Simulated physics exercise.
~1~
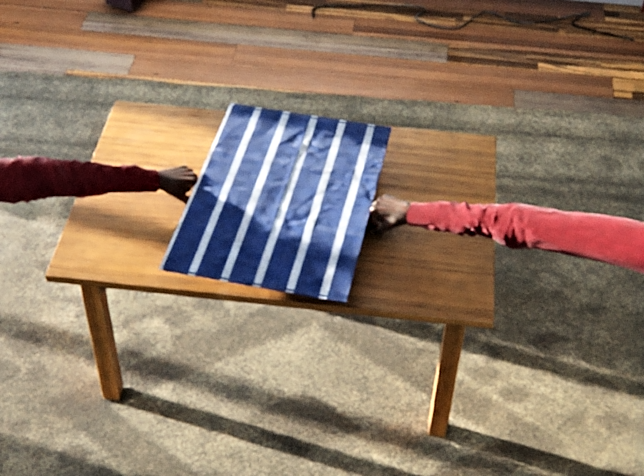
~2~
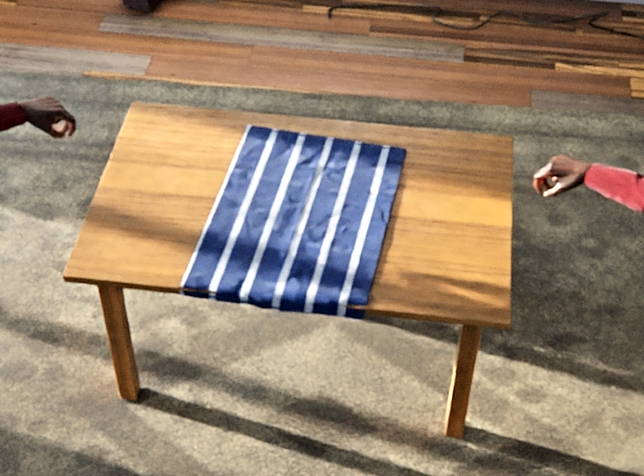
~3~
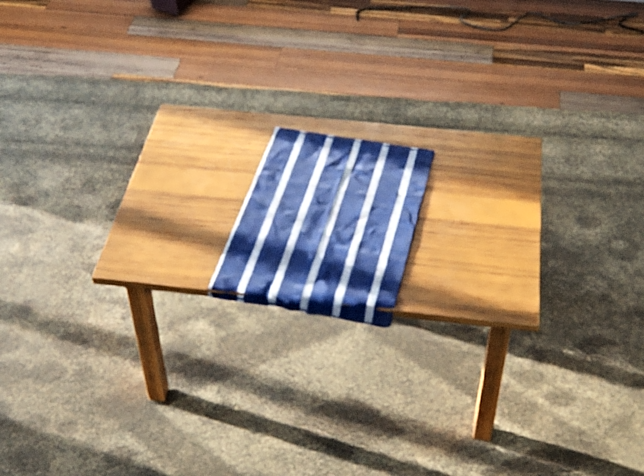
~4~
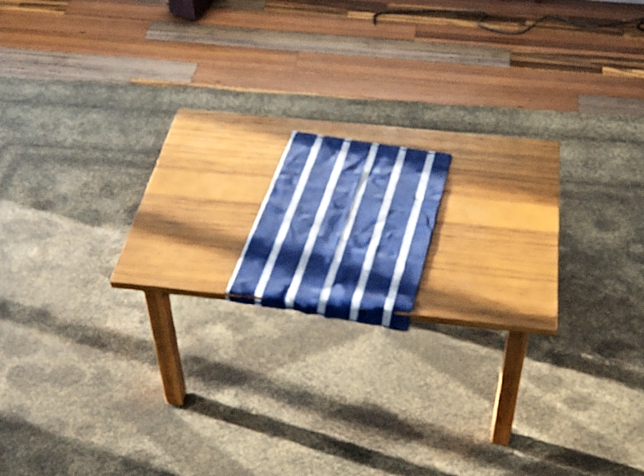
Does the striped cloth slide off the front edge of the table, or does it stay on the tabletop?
It stays on the tabletop. Only a small strip reaches past the front edge, and the cloth lies still after the hands let go.
On a patterned grey carpet beside a wooden floor, a plain wooden table stands in streaks of sunlight and shadow. Two hands in red sleeves reach in from the left and right, holding a blue cloth with white stripes over the tabletop. They let go and draw back to either side, and the cloth settles flat with its near end slightly past the front edge. The hands leave the view while the view drifts slightly left. The striped cloth stays put, almost all of it on the table, and ends lying still.
